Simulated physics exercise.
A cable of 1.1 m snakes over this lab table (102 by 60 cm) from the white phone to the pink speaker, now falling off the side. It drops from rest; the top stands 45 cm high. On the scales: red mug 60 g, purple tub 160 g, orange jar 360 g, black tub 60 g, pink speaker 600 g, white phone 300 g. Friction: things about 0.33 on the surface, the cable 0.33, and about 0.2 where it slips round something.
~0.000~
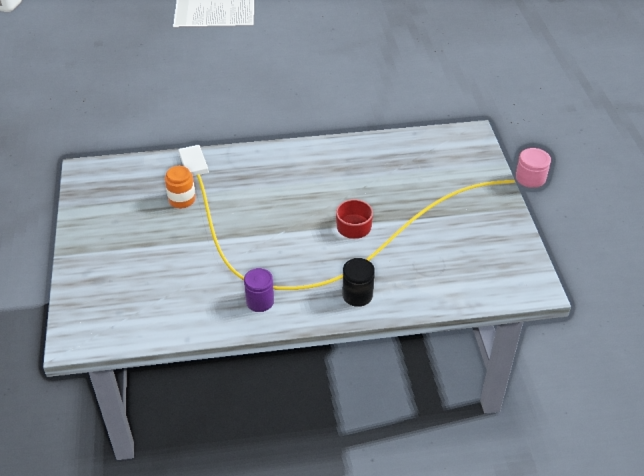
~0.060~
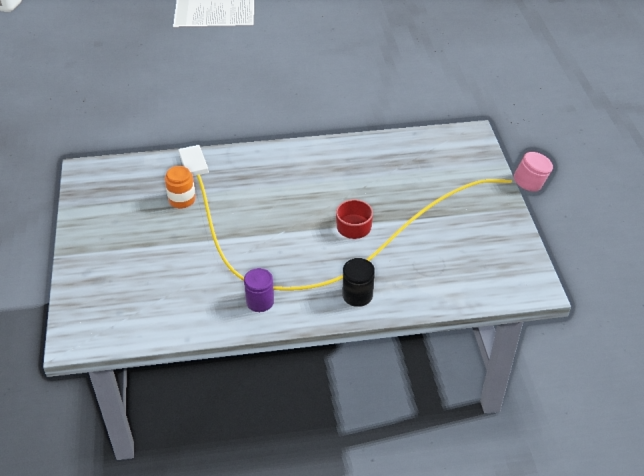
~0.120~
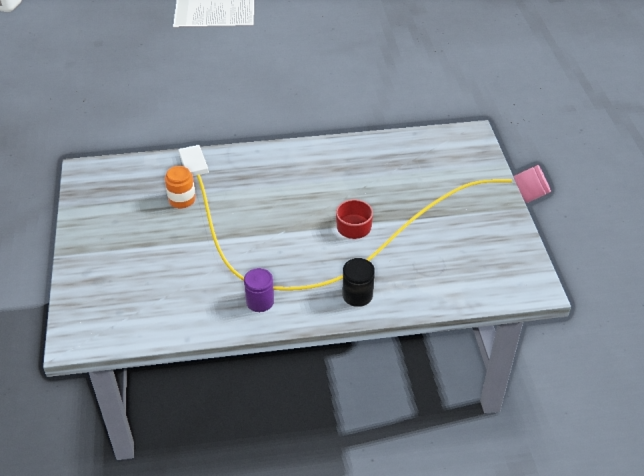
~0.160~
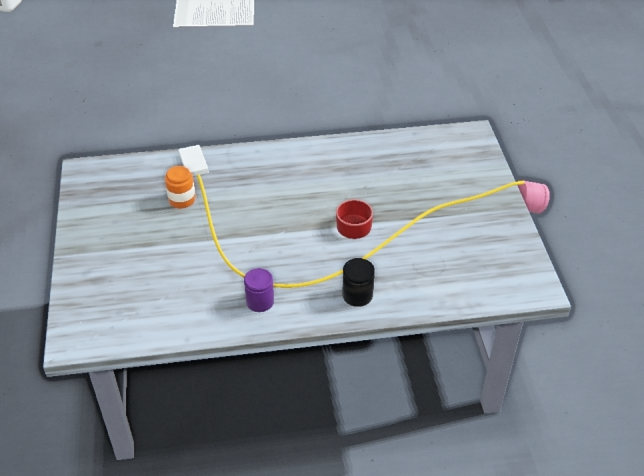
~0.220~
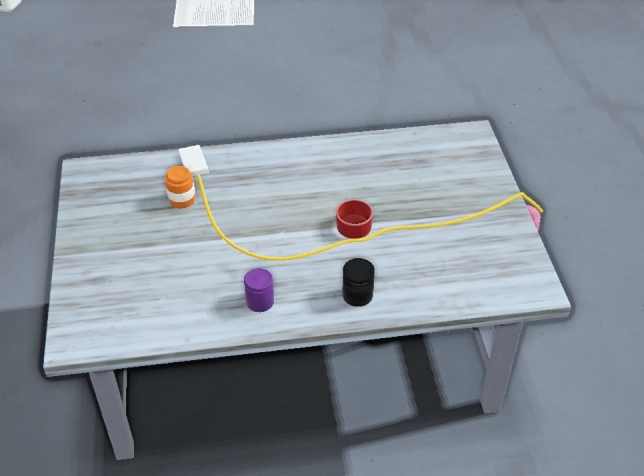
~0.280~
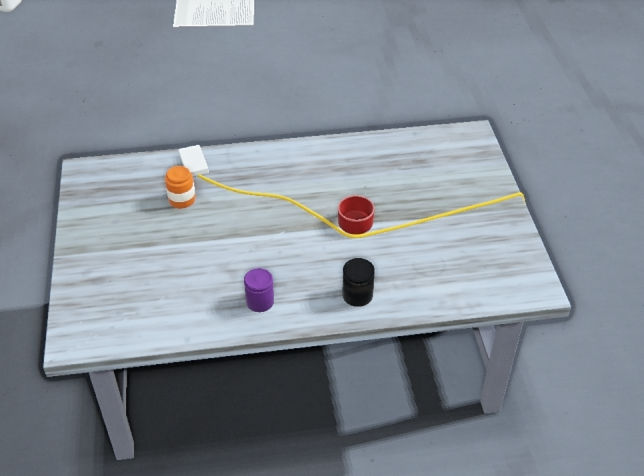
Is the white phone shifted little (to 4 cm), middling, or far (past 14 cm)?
Result: White phone moves a moderate way.
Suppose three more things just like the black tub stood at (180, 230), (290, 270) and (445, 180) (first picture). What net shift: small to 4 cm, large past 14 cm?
In that order: Small, large, small.
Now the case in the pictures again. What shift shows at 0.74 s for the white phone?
About: White phone 6 cm.
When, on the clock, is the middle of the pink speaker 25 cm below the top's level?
About: 0.28 s.
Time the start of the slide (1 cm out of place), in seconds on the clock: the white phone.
About: White phone 0.34 s.
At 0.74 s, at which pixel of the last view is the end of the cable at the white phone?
Around (243, 168).
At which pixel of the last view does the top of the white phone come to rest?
Near (222, 162).
At 0.5 s, the cable's tail end at (242, 168); white phone 7 cm off its start, red mug 41 cm off its start, pink speaker over the edge.
At 0.7 s, the cable's tail end at (243, 168); white phone 7 cm off its start, red mug over the edge, pink speaker over the edge.
At 1.0 s, the cable's tail end at (243, 168); white phone 7 cm off its start at (222, 162), red mug over the edge, pink speaker over the edge.
At 1.2 s, the cable's tail end at (243, 168); white phone 7 cm off its start, red mug over the edge, pink speaker over the edge.
At 2.4 s, the cable's tail end at (243, 168); white phone 7 cm off its start at (222, 162), red mug over the edge, pink speaker over the edge.
